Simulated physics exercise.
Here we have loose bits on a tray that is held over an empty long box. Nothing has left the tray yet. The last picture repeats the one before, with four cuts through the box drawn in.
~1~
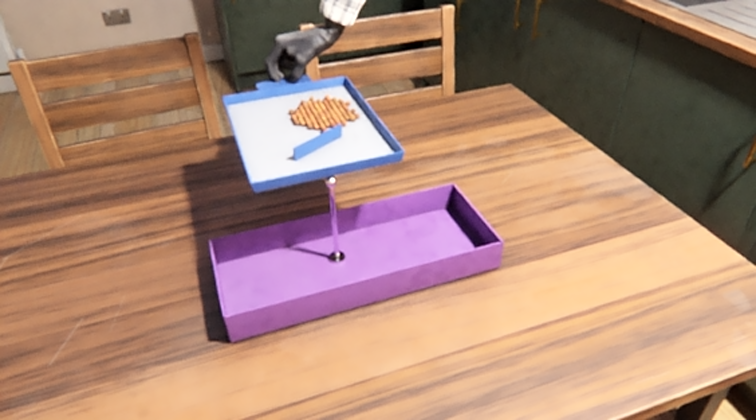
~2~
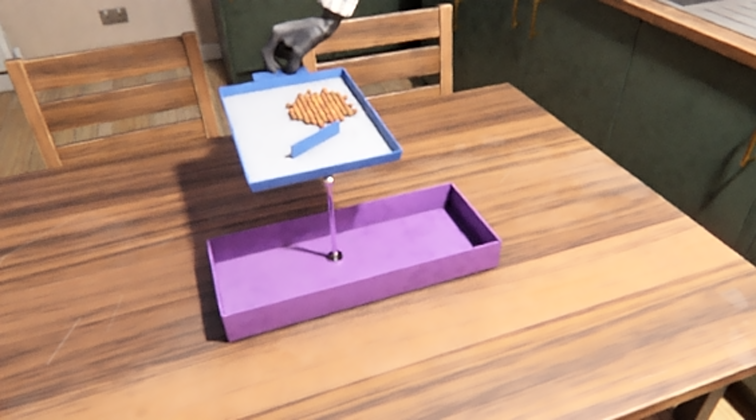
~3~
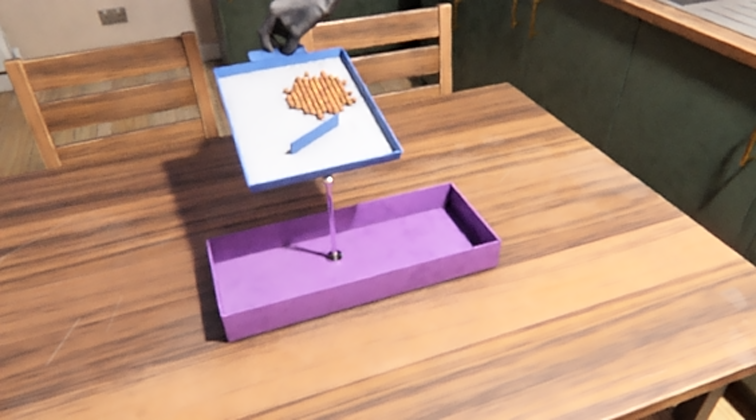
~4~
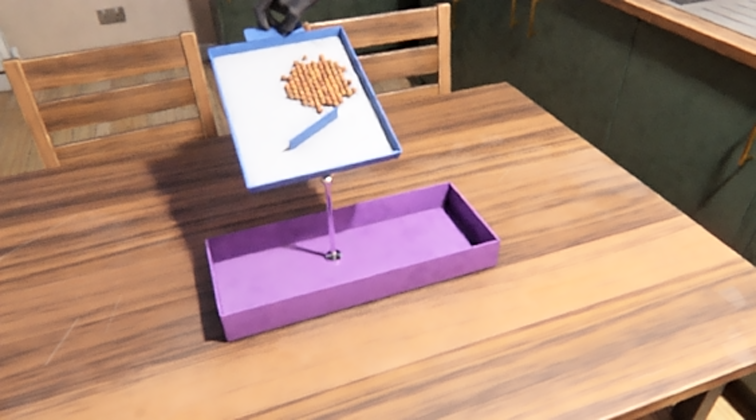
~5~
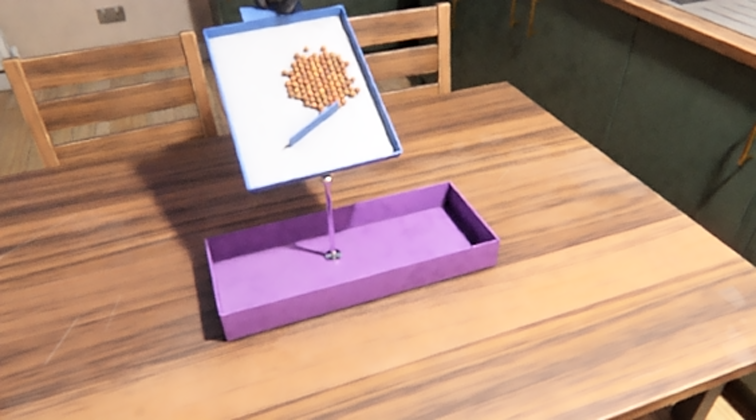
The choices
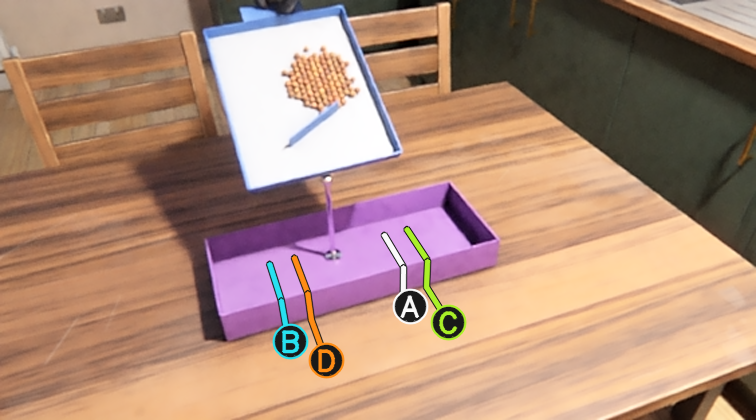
At a wooden table, a gloved hand raising the back of a blue-rimmed tray of orange balls, tilting it above a purple box.
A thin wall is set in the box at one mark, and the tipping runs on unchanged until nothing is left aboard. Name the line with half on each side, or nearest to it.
D works best here.
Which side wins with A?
More lands on the left.
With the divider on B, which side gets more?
The right side.
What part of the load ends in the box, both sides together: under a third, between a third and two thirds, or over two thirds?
About that: Over two thirds.
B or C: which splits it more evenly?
That would be B.
On the marked copy, line A crosses the front rim at (403, 266); line B crosses the front rim at (280, 299); line C crosses the front rim at (427, 259); line D crosses the front rim at (307, 292).
For line A, of what is caught, most on the left of the divider, a small part on the right.
For line B, of what is caught, about a quarter on the left of the divider, most on the right.
For line C, of what is caught, all on the left of the divider, none on the right.
For line D, of what is caught, about half on the left of the divider, about half on the right.
